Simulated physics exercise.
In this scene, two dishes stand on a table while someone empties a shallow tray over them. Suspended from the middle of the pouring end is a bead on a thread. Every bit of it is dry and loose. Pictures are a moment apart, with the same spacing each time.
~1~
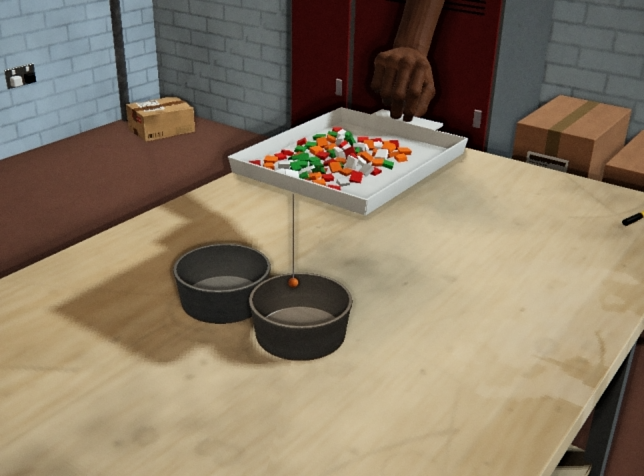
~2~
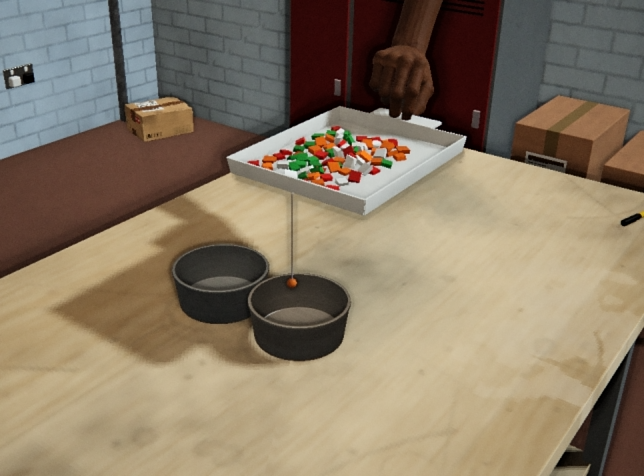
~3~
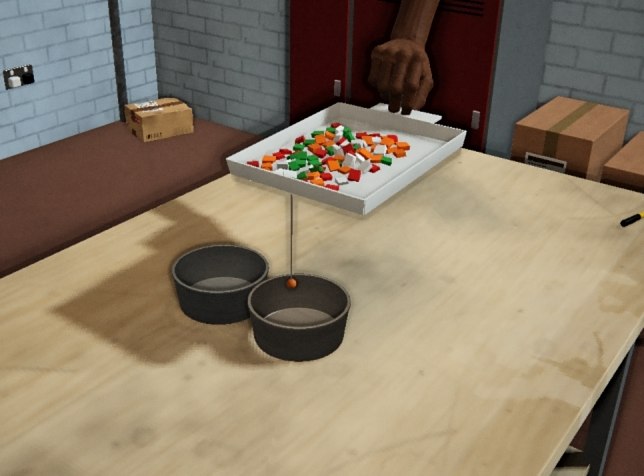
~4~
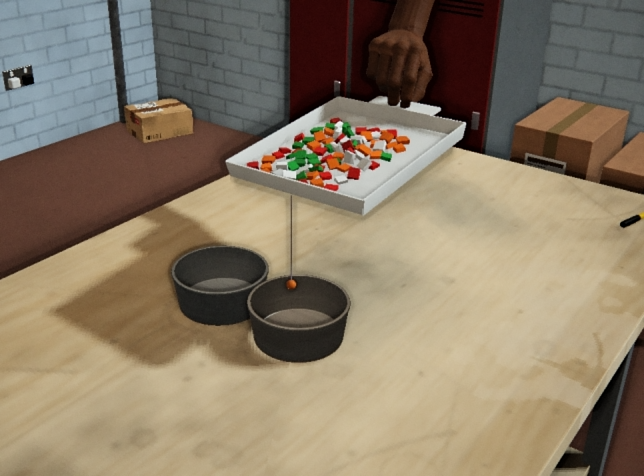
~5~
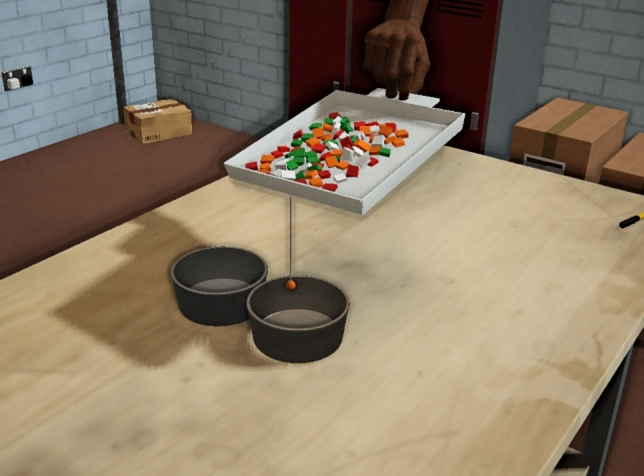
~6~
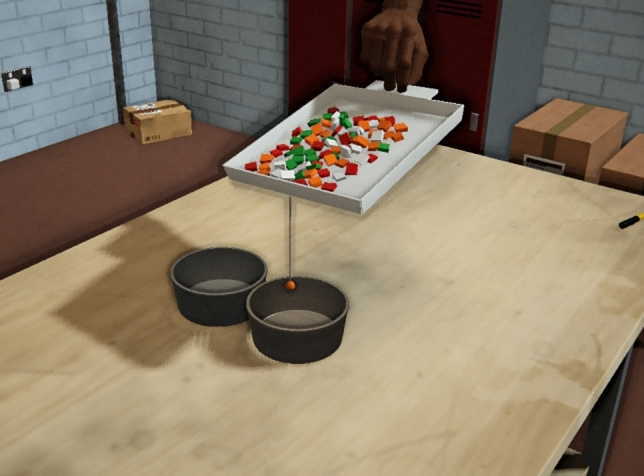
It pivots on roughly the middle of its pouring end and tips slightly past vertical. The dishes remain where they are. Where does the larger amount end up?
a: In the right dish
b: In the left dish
Option b: In the left dish.
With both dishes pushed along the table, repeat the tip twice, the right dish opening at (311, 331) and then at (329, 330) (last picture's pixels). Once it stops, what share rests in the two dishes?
Well, you'd get about 90 per cent and then about 90 per cent.
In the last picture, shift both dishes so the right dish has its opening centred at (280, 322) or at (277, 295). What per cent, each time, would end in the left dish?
First 60 per cent, second 20 per cent.
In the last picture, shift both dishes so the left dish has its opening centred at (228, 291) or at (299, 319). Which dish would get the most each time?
Well, the first try goes to the leftward dish and the second to the leftward dish.
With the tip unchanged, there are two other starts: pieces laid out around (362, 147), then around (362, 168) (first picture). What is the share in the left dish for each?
You'd get 40 % the first time and 20 % the second.
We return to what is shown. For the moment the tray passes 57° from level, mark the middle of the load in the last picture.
Look about (287, 141) in the last picture.
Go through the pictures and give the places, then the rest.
Corners of the pouring end near (232, 157) and (366, 198), level; middle of the load near (339, 154), mosaic tiles; left dish near (191, 300); right dish near (270, 336); bead on its thread near (293, 283), in the first picture.
Corners of the pouring end near (231, 157) and (365, 198), level; middle of the load near (338, 153), in the second picture.
Corners of the pouring end near (230, 158) and (364, 198), tipped barely, lowest at the left corner; middle of the load near (337, 151), in the third picture.
Corners of the pouring end near (229, 161) and (363, 198), tipped a little, lowest at the left corner; middle of the load near (336, 149), in the fourth picture.
Corners of the pouring end near (228, 163) and (361, 198), tipped a little, lowest at the left corner; middle of the load near (333, 147), in the fifth picture.
Corners of the pouring end near (227, 164) and (360, 198), tipped a little, lowest at the left corner; middle of the load near (332, 144); left dish near (187, 303); right dish near (267, 339), in the sixth picture.
Shortly afterwards, tray tipped steeply; the whole lot on the tray.
Next, tray tipped right over; near half on the tray; only a few in the right dish; a little in the left dish; a little outside both; near a quarter in the air.
Some moments later, tray tipped past a quarter turn; near a quarter in the right dish; near half in the left dish; near a third outside both.
In the end, tray tipped past a quarter turn; near a quarter in the right dish; near half in the left dish; near a third outside both.
